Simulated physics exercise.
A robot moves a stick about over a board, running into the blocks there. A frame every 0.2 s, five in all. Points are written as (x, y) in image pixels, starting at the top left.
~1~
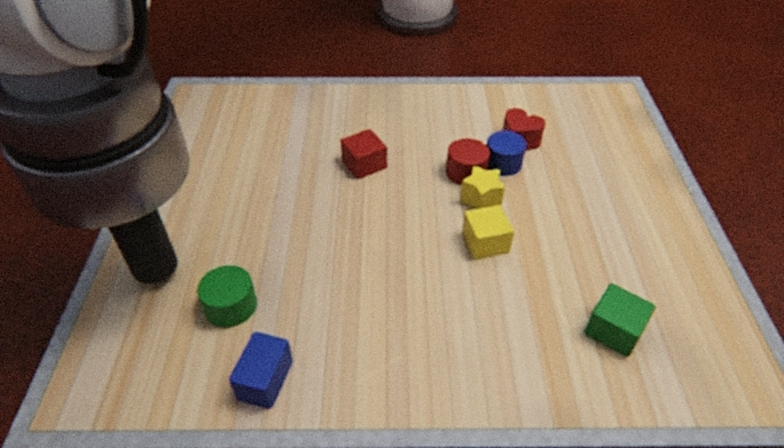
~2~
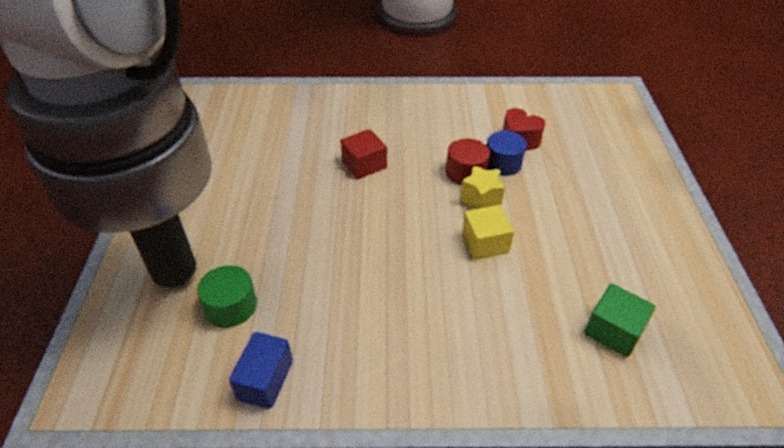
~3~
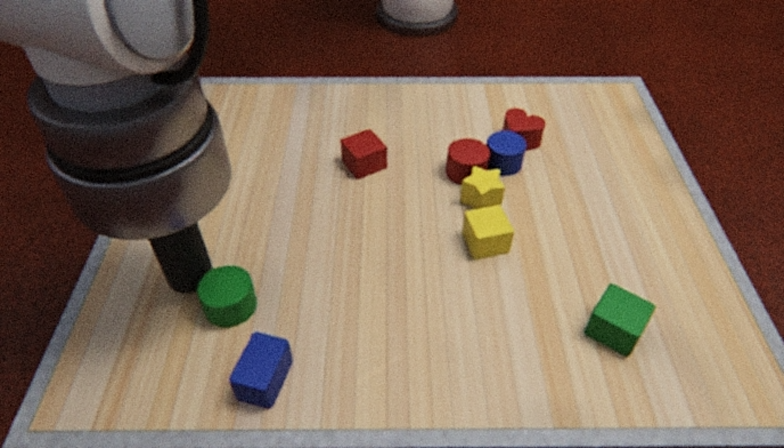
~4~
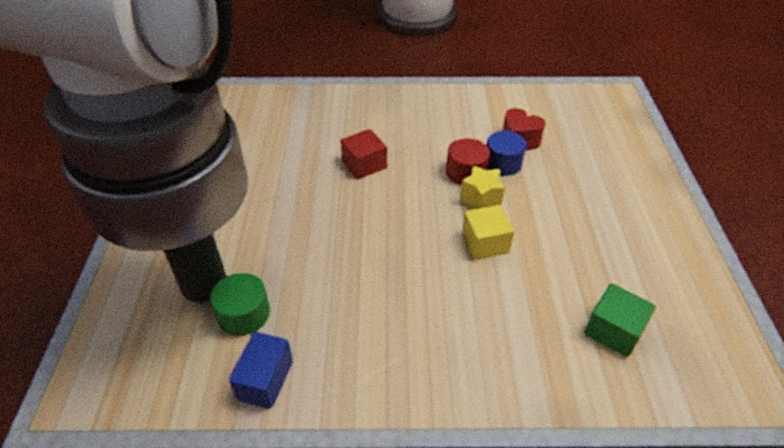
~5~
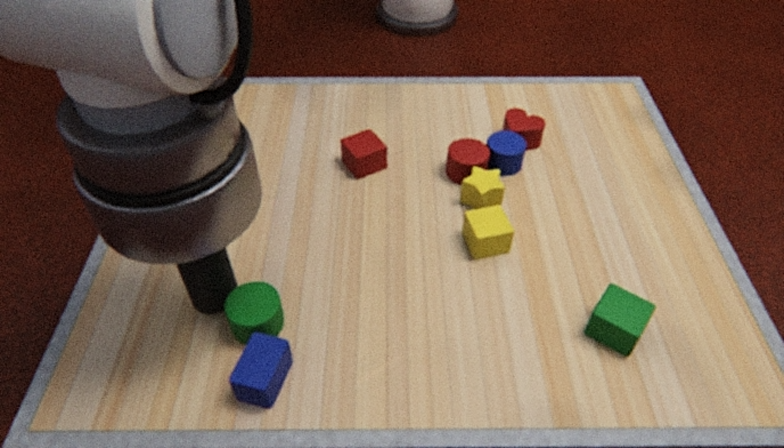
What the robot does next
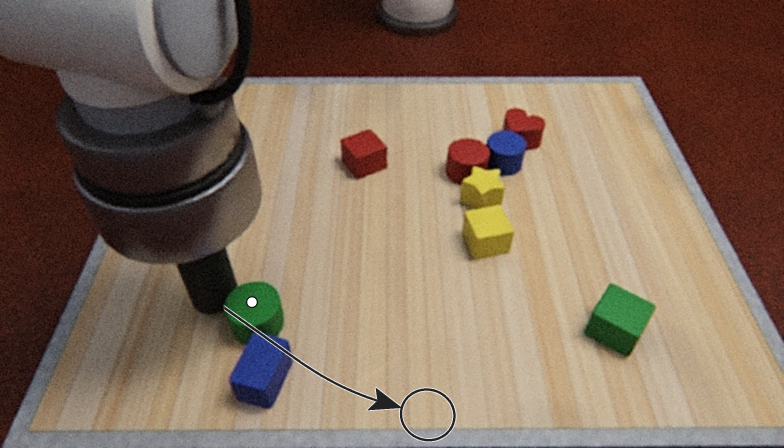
To begin with, a robot arm holds a dark stick at the left of a wooden board scattered with coloured blocks, and it moves right towards a green round block. The stick then pushes the green block a short way right and down, close to the blue block, while the other blocks stay still.
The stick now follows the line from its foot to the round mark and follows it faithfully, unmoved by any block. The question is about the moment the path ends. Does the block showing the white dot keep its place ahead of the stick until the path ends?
Answer: No.
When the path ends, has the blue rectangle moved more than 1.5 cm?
Yes
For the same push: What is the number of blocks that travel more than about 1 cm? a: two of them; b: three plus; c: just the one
Option a.
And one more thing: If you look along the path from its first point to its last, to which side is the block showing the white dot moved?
It will end up to the left.
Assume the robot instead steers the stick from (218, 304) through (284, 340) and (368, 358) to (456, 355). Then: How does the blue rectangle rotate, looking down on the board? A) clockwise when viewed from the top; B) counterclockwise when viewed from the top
I choose A.
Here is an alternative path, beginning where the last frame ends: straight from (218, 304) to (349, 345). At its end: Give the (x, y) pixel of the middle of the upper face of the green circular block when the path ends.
I'd place it at (375, 366), taking the centre of its top.
The line goes from (218, 304) via (307, 367), ending at (428, 414); the dot is on the green circular block.
The first path, step by step. One third of the way, stick (274, 337); green circular block (325, 328); blue rectangle (266, 373), turned 35° clockwise.
Two thirds of the way, stick (343, 380); green circular block (385, 335); blue rectangle (276, 390), turned 95° clockwise.
At the end, stick (428, 407); green circular block (396, 334); blue rectangle (276, 390), turned 95° clockwise.
